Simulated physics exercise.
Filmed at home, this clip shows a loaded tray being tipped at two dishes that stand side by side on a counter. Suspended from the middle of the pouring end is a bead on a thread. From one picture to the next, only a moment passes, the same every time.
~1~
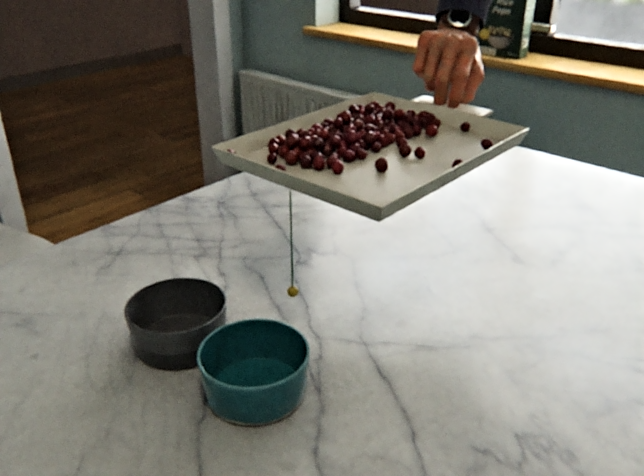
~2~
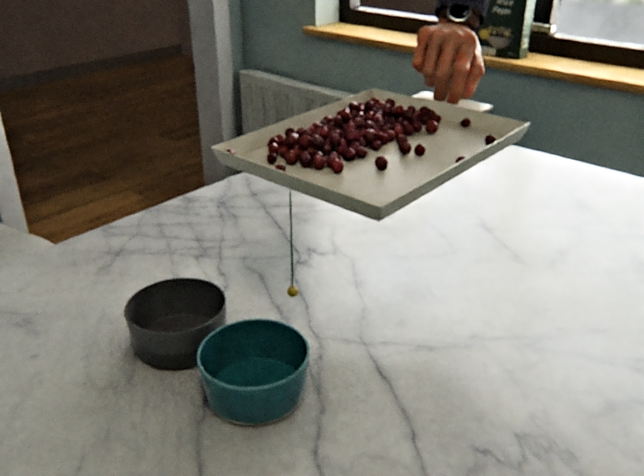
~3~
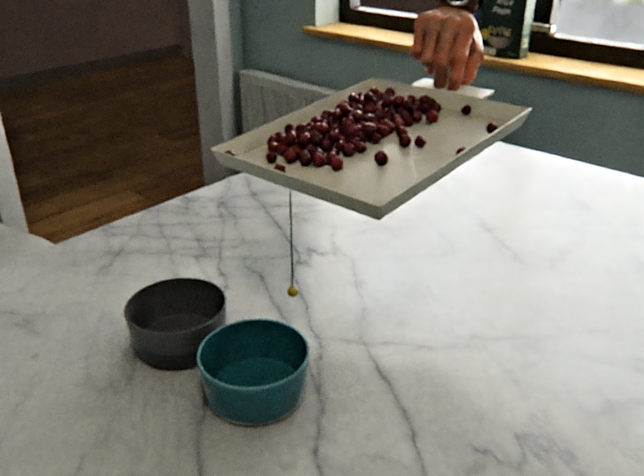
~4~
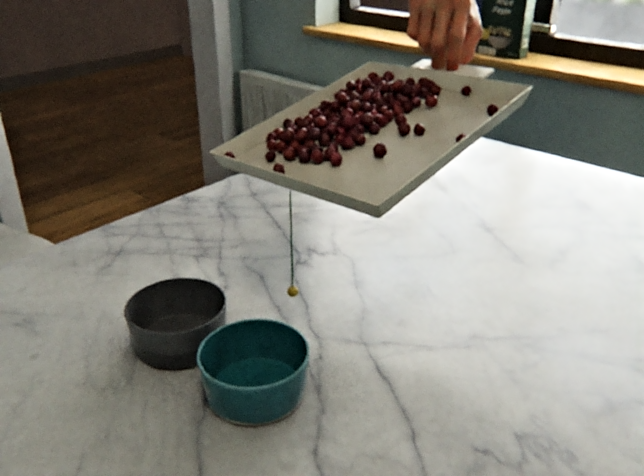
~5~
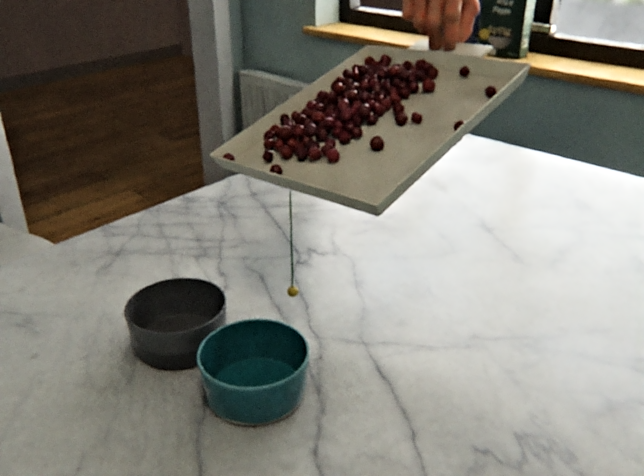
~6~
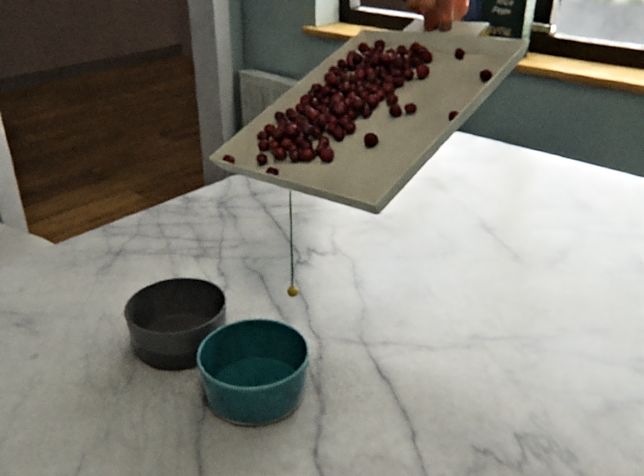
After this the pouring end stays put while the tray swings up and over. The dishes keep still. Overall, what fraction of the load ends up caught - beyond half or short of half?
Beyond half.
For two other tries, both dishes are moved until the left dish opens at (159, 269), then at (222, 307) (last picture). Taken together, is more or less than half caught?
The pair would catch the greater share the first time and the greater share the second time.
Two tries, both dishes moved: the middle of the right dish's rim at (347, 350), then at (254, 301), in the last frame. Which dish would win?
Try 1: The dish to the left; try 2: The dish to the right.
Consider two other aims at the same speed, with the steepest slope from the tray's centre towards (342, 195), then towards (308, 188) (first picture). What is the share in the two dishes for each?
I'd put it at some 20 % and then some 60 %.
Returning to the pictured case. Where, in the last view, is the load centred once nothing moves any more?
Close to (199, 340), more or less.
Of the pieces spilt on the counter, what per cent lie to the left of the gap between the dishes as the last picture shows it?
Close to 40 in a hundred.
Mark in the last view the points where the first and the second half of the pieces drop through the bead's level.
Roughly at (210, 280) first, and then at (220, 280).
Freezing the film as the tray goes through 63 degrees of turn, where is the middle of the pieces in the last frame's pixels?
The middle of the pieces lands at roughly (255, 157).
Just after the last frame, tray tipped steeply; the larger part on the tray; just a few in the right dish; just a few in the left dish; about a tenth in the air.
A moment on, tray tipped right over; about a tenth on the tray; roughly a quarter in the right dish; roughly a third in the left dish; roughly a quarter outside both; roughly a quarter in the air.
Further on, tray tipped past a quarter turn; roughly a quarter in the right dish; roughly a third in the left dish; roughly a third outside both.
When it is over, tray tipped past a quarter turn; roughly a quarter in the right dish; roughly a third in the left dish; roughly a third outside both.
